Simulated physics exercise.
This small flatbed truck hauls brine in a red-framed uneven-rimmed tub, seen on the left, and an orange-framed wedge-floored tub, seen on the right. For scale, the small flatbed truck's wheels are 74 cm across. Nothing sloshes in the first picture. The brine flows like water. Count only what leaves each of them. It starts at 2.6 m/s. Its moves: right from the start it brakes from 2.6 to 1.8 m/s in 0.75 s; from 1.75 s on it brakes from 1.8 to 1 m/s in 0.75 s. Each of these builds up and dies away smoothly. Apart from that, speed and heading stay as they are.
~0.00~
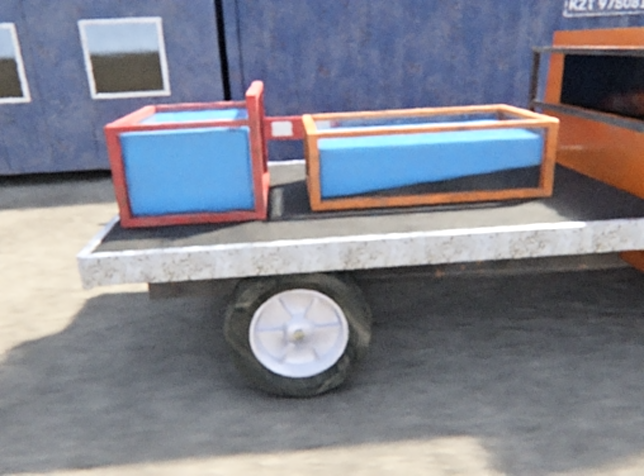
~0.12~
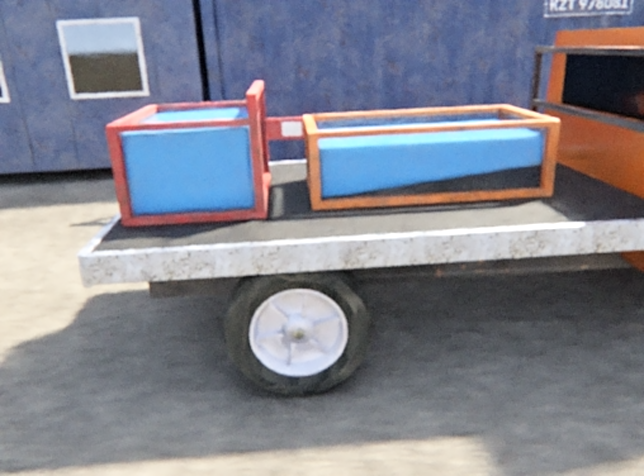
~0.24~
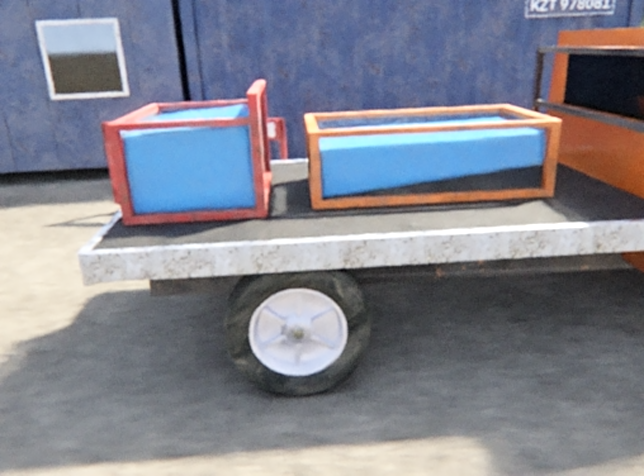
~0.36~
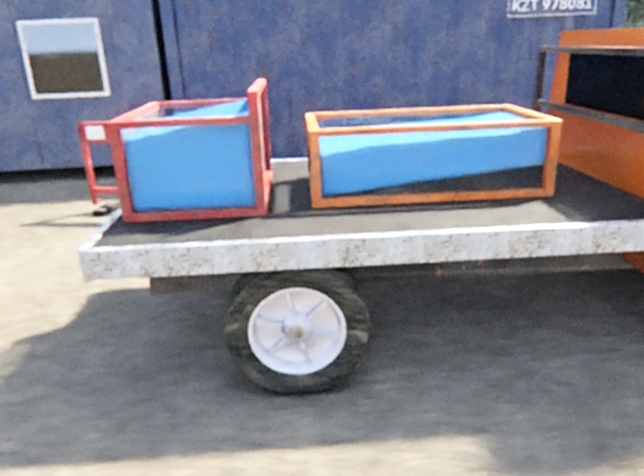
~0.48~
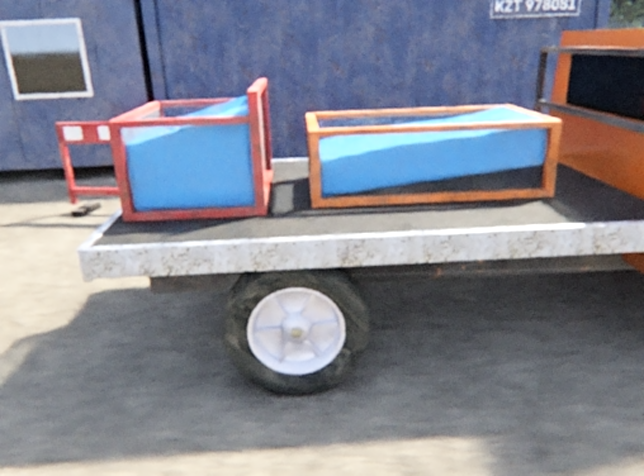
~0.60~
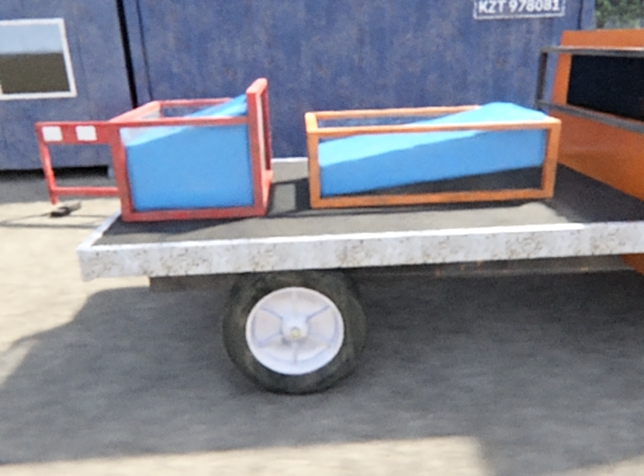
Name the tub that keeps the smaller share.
The right tub loses the larger share.
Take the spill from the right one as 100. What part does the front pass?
About 70 per cent.
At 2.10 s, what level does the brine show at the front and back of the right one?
About 24 cm in front and 24 cm behind.
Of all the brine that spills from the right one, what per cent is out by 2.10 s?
Some 20 per cent by then.
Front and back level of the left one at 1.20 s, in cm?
About 38 cm in front and 48 cm behind.
By 1.20 s the left one has lost nothing (front 38 cm, back 47 cm); the right one has lost 2 per cent, over the front, a little elsewhere (front 33 cm, back 26 cm).
By 2.10 s the left one has lost 1 per cent, over the back and the far side (front 43 cm, back 44 cm); the right one has lost 4 per cent, over the front and the back, a little elsewhere (front 24 cm, back 24 cm).
By 3.00 s the left one has lost 2 per cent, over the back and the far side, a little elsewhere (front 34 cm, back 50 cm); the right one has lost 16 per cent, over the front, a little elsewhere (front 29 cm, back 20 cm).
By 5.49 s the left one has lost 5 per cent, over the back and the far side, a little elsewhere; the right one has lost 20 per cent, over the front, a little elsewhere.
